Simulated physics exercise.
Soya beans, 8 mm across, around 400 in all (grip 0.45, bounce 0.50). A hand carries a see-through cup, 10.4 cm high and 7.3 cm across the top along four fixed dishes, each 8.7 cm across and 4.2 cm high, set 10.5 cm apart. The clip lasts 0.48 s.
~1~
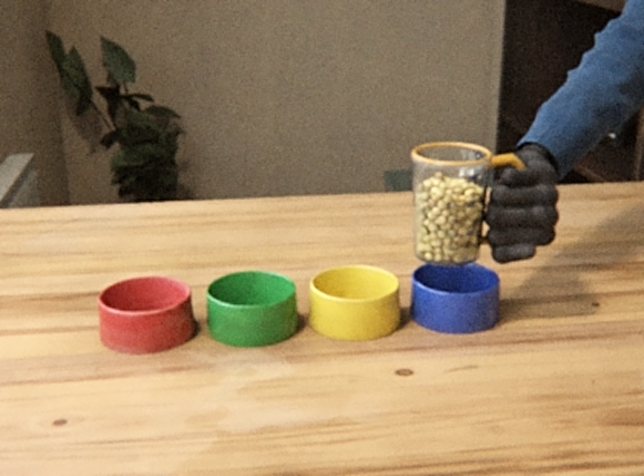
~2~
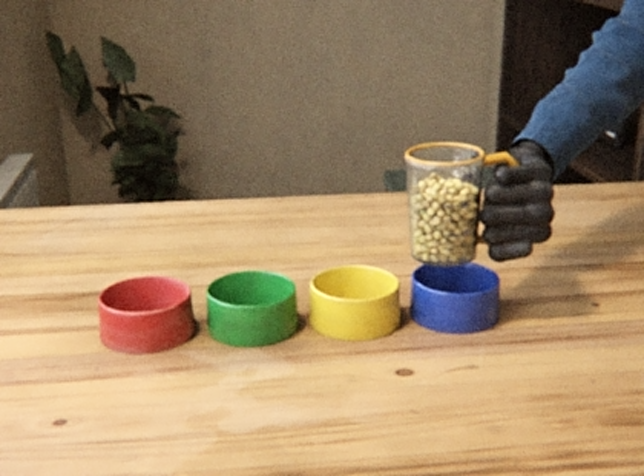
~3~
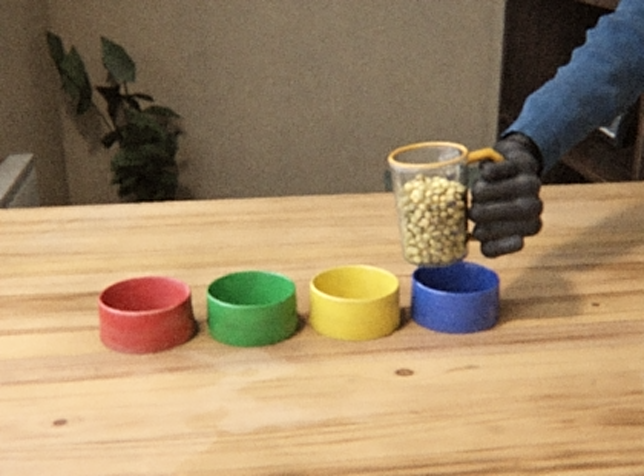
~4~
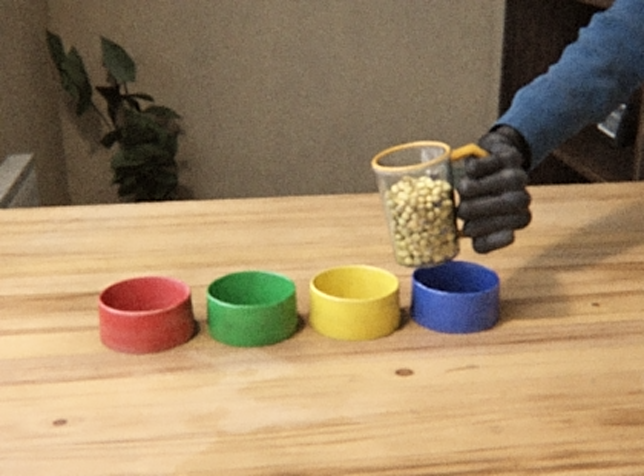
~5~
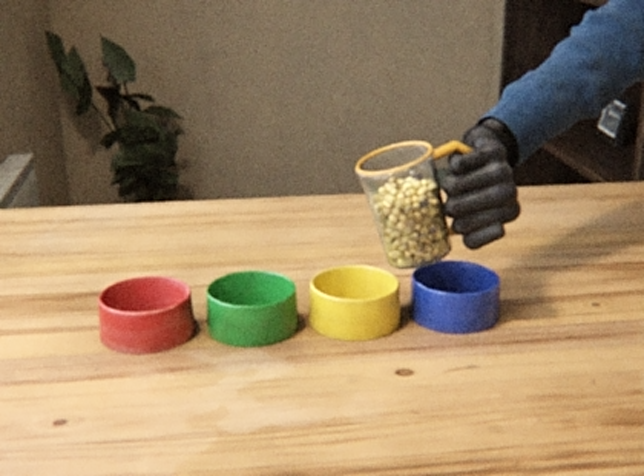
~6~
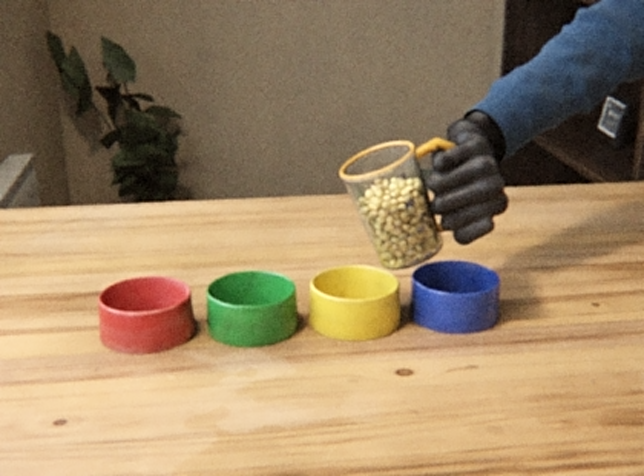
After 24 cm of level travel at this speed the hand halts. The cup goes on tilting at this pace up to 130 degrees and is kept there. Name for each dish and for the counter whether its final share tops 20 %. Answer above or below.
Red: Above, blue: Below, green: Below, yellow: Below, counter: Below.
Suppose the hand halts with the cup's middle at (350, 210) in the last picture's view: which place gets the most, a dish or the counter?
The winner: Green.
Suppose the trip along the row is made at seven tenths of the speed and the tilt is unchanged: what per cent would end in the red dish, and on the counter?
Then: Red 80, counter 20.
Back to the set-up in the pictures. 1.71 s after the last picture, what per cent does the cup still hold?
About 75 per cent.
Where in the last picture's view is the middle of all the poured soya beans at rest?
Near (147, 306).
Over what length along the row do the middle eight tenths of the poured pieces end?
Roughly 5 cm.
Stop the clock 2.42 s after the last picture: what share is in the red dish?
About 100 per cent by then.
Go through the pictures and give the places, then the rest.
In the first picture, cup at (449, 205), tilt 0 degrees, lip at (415, 155), moved 0.0 cm; middle of the pieces at (451, 220); blue dish at (456, 277); yellow dish at (355, 283); green dish at (251, 289); red dish at (145, 294).
In the second picture, cup at (444, 205), tilt 2 degrees, lip at (408, 157), moved 0.5 cm; middle of the pieces at (446, 220).
In the third picture, cup at (432, 205), tilt 7 degrees, lip at (391, 161), moved 1.7 cm; middle of the pieces at (435, 220).
In the fourth picture, cup at (420, 206), tilt 11 degrees, lip at (375, 165), moved 3.0 cm; middle of the pieces at (424, 220).
In the fifth picture, cup at (407, 206), tilt 16 degrees, lip at (358, 170), moved 4.2 cm; middle of the pieces at (413, 220).
In the sixth picture, cup at (395, 207), tilt 21 degrees, lip at (342, 175), moved 5.5 cm; middle of the pieces at (402, 220); blue dish at (456, 277); yellow dish at (355, 283); green dish at (251, 289); red dish at (145, 294).
Then, 1.02 s after the last picture, tilt 72 degrees; cup holds 100 %.
Then, 1.71 s after the last picture, tilt 105 degrees; cup holds 75 %, red 25 %.
Then, 2.42 s after the last picture, tilt 130 degrees; cup holds 0 %, red 100 %.
In the end, red 100 %, blue 0 %, green 0 %, yellow 0 %, counter 0 %.
